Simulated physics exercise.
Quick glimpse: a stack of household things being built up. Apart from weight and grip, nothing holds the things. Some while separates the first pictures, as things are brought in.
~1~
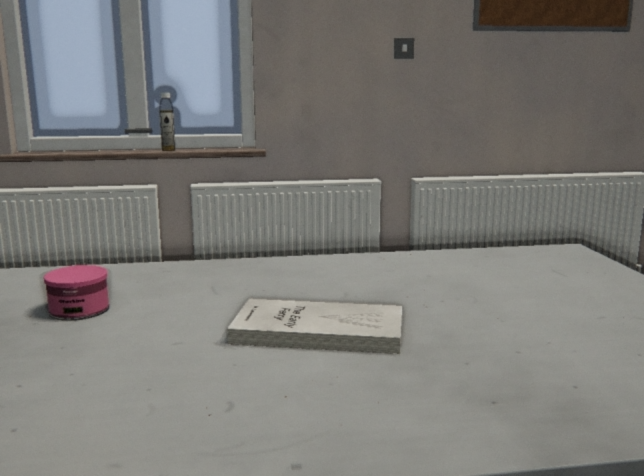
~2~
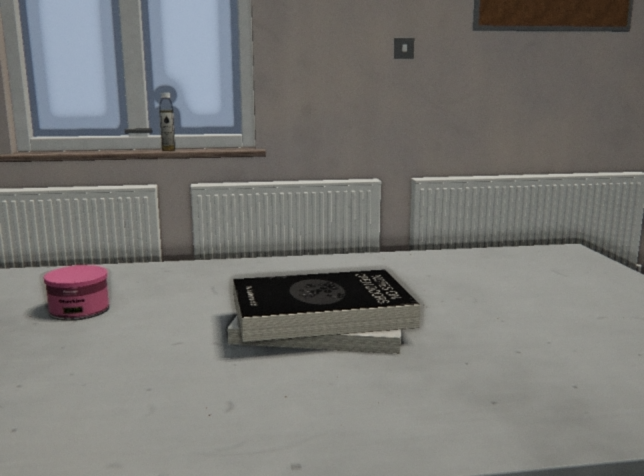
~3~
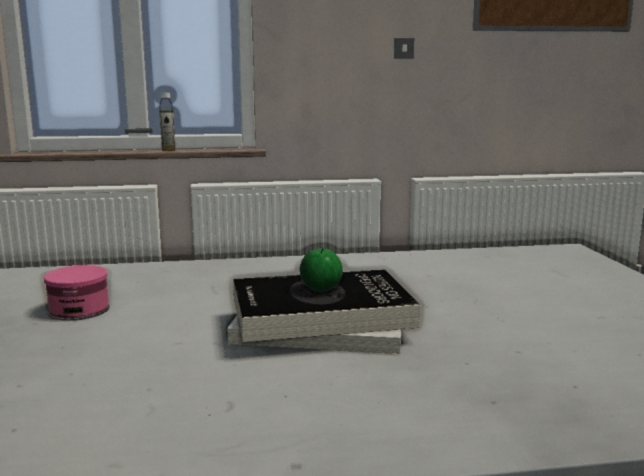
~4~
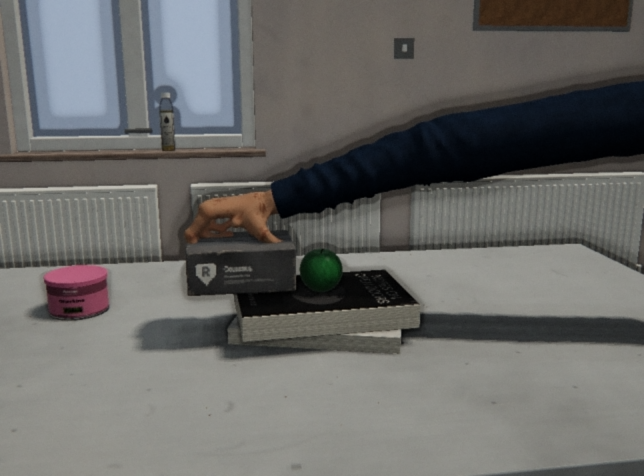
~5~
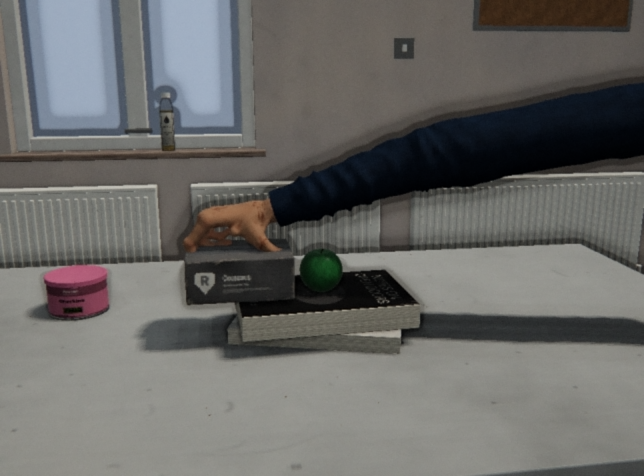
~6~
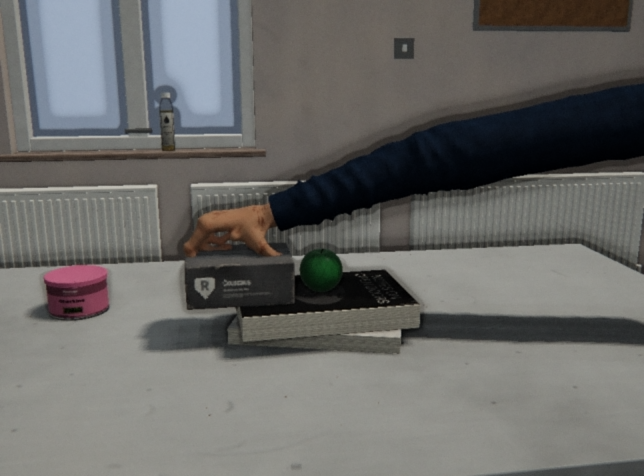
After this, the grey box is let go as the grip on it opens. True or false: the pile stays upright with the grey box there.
True.
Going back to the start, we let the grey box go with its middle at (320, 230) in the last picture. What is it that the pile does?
Outcome: The pile is knocked down.
Then, 0.60 s on from there, no change.
Then, 1.50 s on from there, grey box resting near (240, 275).
In the end, all 5 unmoved. At the end, from the last picture's camera, grey box near (239, 275). The pile keeps its balance.
